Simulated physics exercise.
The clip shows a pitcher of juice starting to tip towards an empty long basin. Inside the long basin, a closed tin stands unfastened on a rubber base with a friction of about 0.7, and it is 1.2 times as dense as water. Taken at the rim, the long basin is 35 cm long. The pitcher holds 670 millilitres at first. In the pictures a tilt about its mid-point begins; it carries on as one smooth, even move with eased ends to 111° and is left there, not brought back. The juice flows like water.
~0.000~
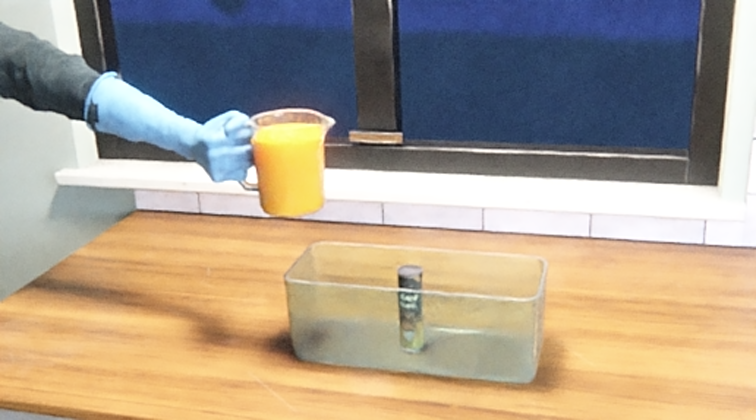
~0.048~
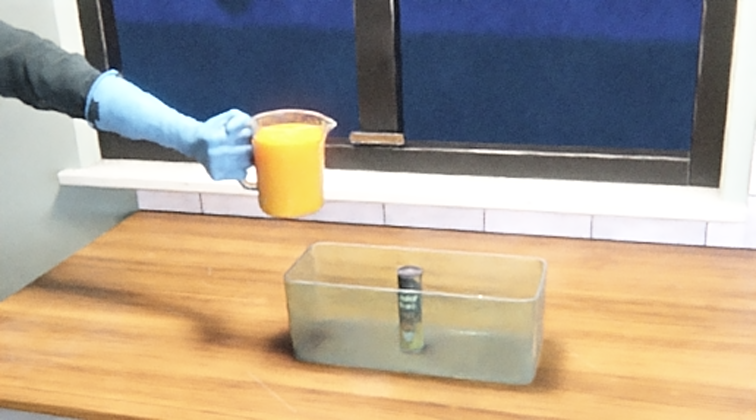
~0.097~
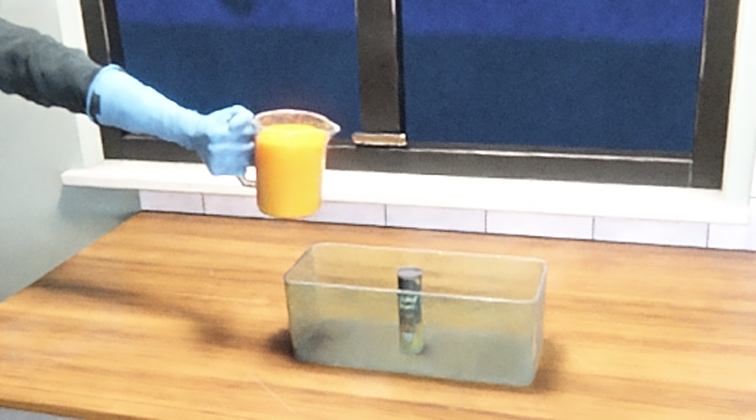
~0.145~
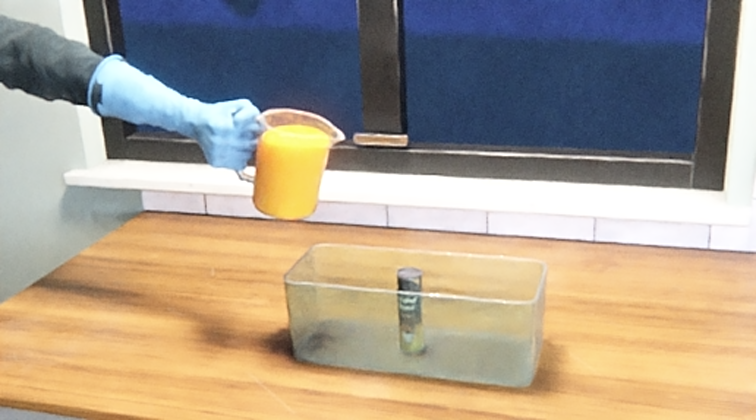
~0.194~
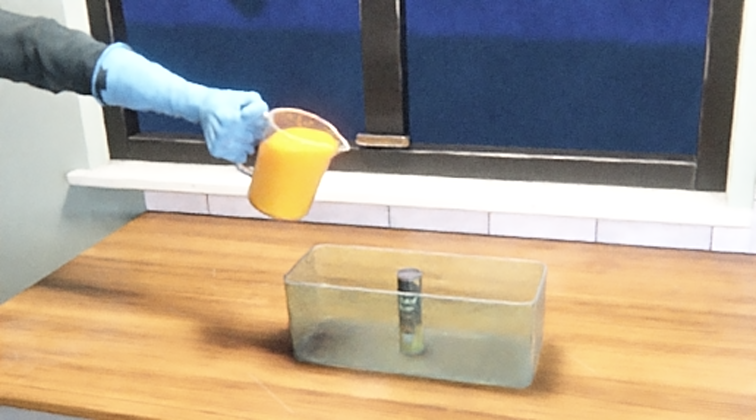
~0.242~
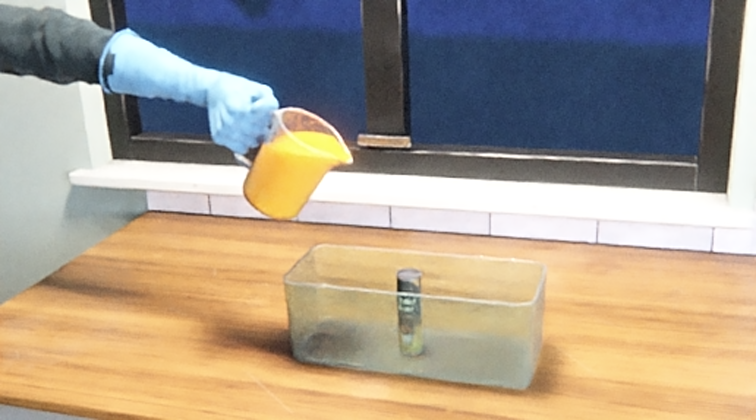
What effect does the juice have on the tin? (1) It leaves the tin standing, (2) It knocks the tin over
It leaves the tin standing (1).
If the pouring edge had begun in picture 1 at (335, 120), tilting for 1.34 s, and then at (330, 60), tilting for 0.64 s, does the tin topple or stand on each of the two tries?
First it falls; then it goes over.
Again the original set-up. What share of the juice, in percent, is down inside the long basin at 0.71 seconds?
About 74 %.
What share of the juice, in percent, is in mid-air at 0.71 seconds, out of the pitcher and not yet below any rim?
Estimate: Around 14 per cent.
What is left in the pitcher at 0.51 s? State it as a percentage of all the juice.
I reckon about 56 in a hundred is still held.
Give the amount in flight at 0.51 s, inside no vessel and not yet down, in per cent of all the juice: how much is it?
Near 26 per cent at that moment.
Then, 0.51 s in, the tilt is 100° and 56 per cent is still to pour; the tin stands where it began.
Then, 0.71 s in, the tilt is 111° and 12 per cent is still to pour; the tin stands 1 cm from where it began.
Then, 0.92 s in, the tilt is 111° and 1 per cent is still to pour; the tin stands 1 cm from where it began.
Then, 1.14 s in, the tilt is 111° and 0 per cent is still to pour; the tin stands 1 cm from where it began.
Finally, the tin stands 1 cm from where it began.
